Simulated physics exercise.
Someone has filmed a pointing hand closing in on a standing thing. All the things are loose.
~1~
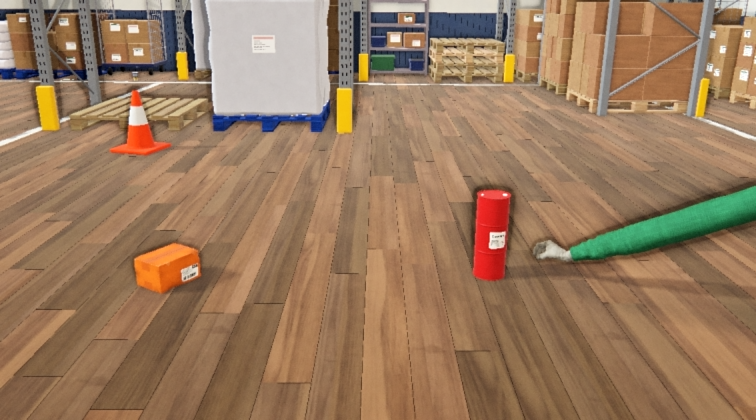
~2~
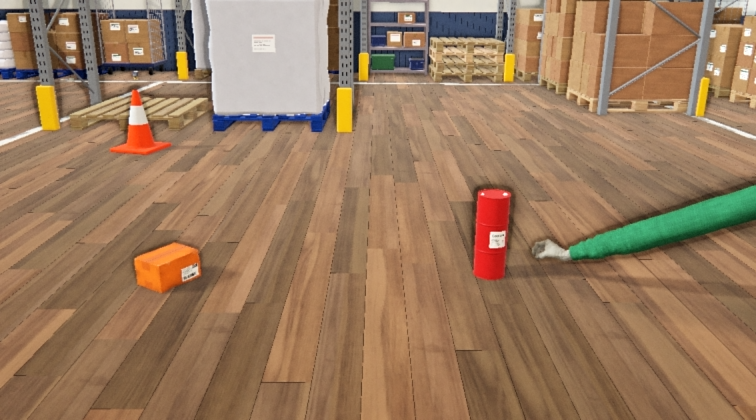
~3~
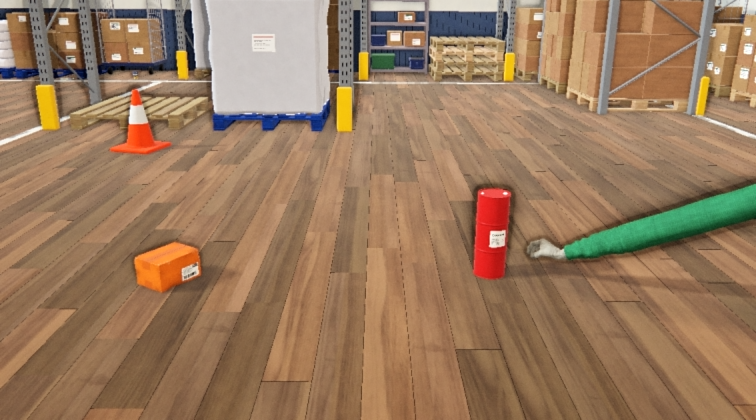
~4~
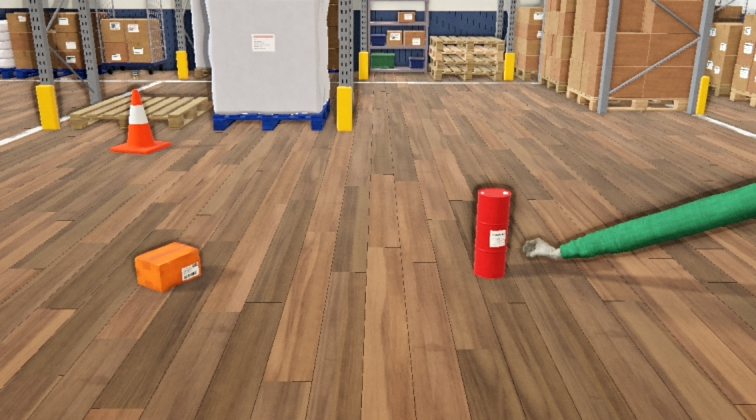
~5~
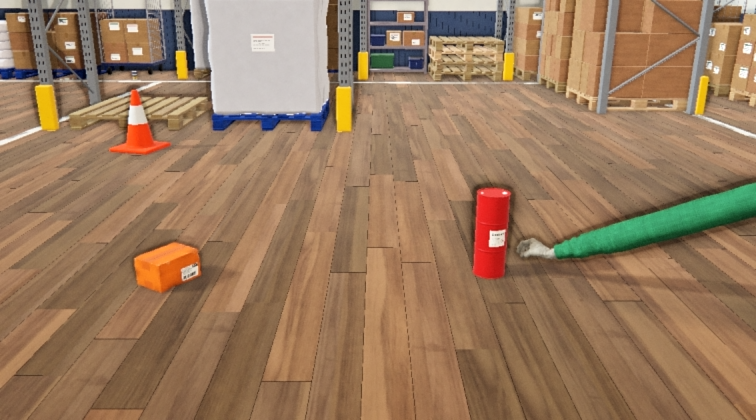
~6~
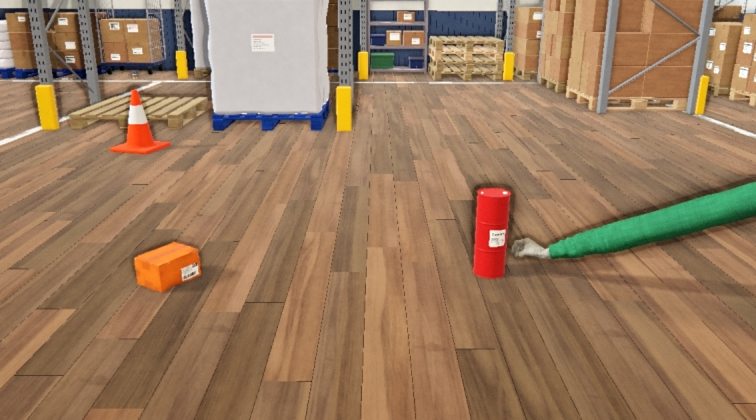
A warehouse aisle with a wood-plank floor is seen from slightly above by a still camera, with racks, stacked cartons, and yellow posts at the back. An orange box sits at left with an orange-and-white cone behind it, and a red canister stands right of centre. From the right, a green-sleeved arm with a pale hand moves slightly leftward, closing the small gap beside the canister, which stays upright and still.
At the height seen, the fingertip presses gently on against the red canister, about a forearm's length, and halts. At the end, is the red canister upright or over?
The red canister keeps standing.
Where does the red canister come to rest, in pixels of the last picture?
At about (415, 233).
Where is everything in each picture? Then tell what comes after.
Red canister (491, 235), in the first frame.
Red canister (492, 235), in the second frame.
Red canister (492, 234), in the third frame.
Red canister (492, 233), in the fourth frame.
Red canister (491, 233), in the fifth frame.
Red canister (491, 233), in the sixth frame.
Then, 0.70 s after the last picture, red canister slid about its own width near (467, 233).
Then, 1.30 s after the last picture, red canister slid about its own width near (440, 233).
At rest, moved from the start, red canister. Seen from the same camera at the end, red canister near (415, 233).
